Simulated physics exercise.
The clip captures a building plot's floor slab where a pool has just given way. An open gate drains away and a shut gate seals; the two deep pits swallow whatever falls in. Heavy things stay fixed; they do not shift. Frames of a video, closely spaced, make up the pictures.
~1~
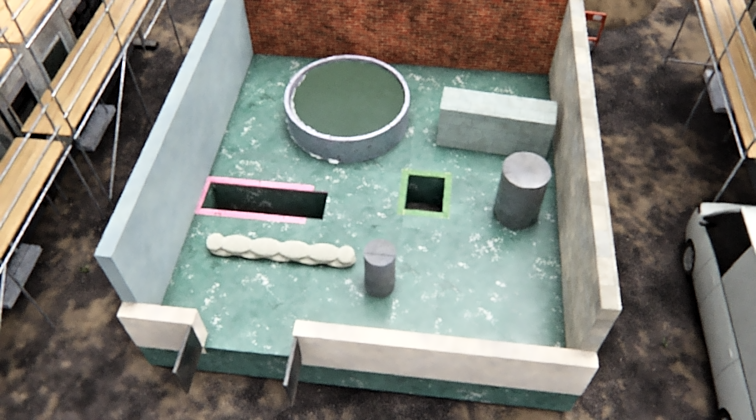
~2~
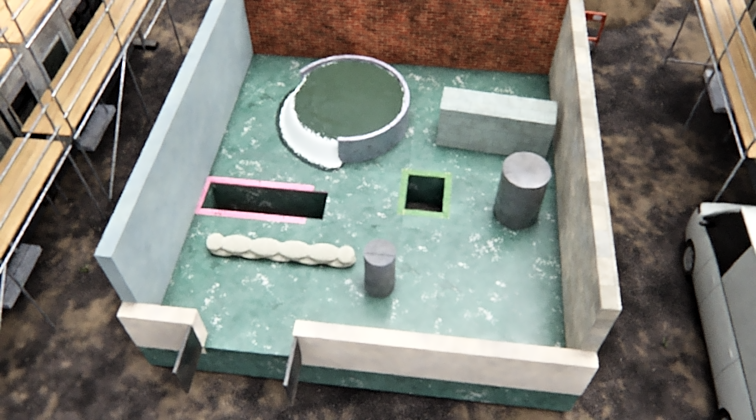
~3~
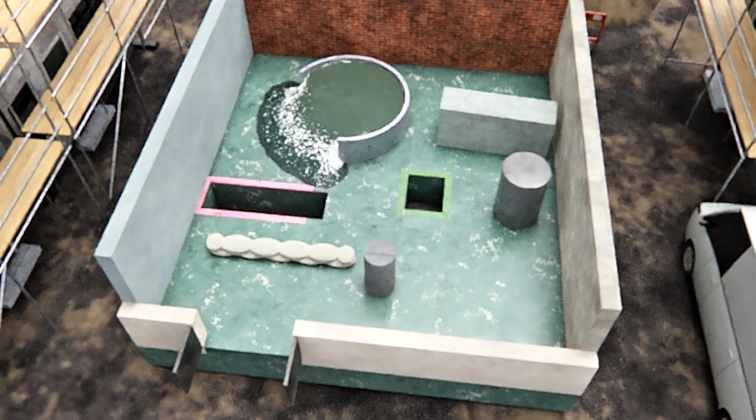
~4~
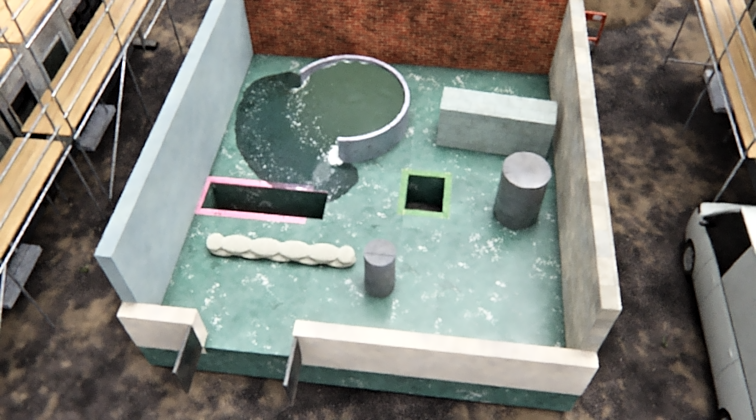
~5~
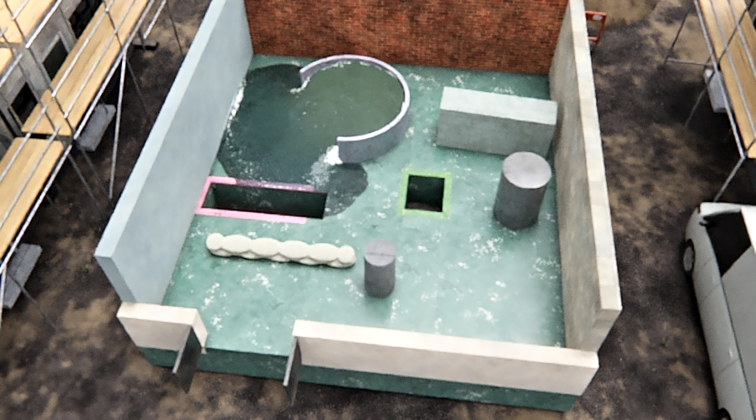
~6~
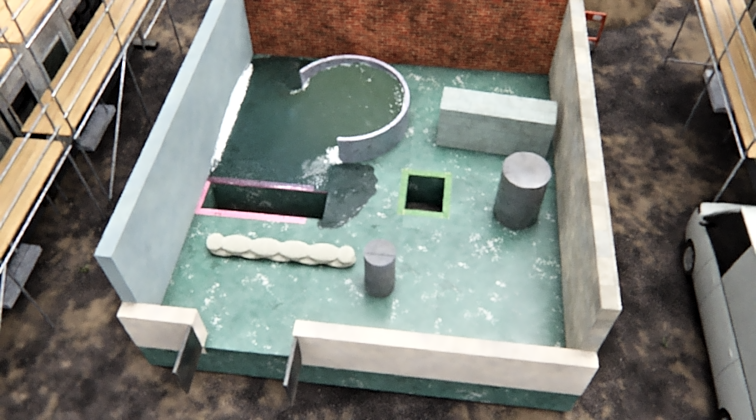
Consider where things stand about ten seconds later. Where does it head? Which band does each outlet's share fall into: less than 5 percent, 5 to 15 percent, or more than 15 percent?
One by one: The gate stays lower than five per cent. The pink pit goes higher than fifteen per cent. The green pit stays lower than five per cent.
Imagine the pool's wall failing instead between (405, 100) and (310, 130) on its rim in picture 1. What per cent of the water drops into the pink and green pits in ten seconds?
The pink pit takes 20 per cent and the green pit 35 per cent.
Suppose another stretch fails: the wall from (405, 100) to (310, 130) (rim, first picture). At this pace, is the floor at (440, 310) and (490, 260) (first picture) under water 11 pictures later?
In the order asked: Sodden, sodden.
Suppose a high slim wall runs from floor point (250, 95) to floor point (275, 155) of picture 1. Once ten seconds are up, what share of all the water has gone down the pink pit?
Share, pink pit - 55 in a hundred.
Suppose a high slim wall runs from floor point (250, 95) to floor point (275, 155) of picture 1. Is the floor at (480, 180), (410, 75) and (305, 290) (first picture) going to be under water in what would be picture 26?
Listed order - dry, wet, dry.
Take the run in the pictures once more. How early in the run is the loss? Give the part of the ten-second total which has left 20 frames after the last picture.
About 65 per cent.
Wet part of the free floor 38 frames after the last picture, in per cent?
Around 35 percent of it.
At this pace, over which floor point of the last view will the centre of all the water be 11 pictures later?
I'd place it roughly at (298, 124).
A moment on, water covers 15 % of the floor; the gate 0 %, the pink pit 11 %, the green pit 0 %.
Next, water covers 20 % of the floor; the gate 0 %, the pink pit 26 %, the green pit 0 %.
Then, water covers 20 % of the floor; the gate 0 %, the pink pit 43 %, the green pit 0 %.
Later, water covers 35 % of the floor; the gate 0 %, the pink pit 57 %, the green pit 0 %.
In the end, water covers 35 % of the floor; the gate 0 %, the pink pit 66 %, the green pit 0 %.
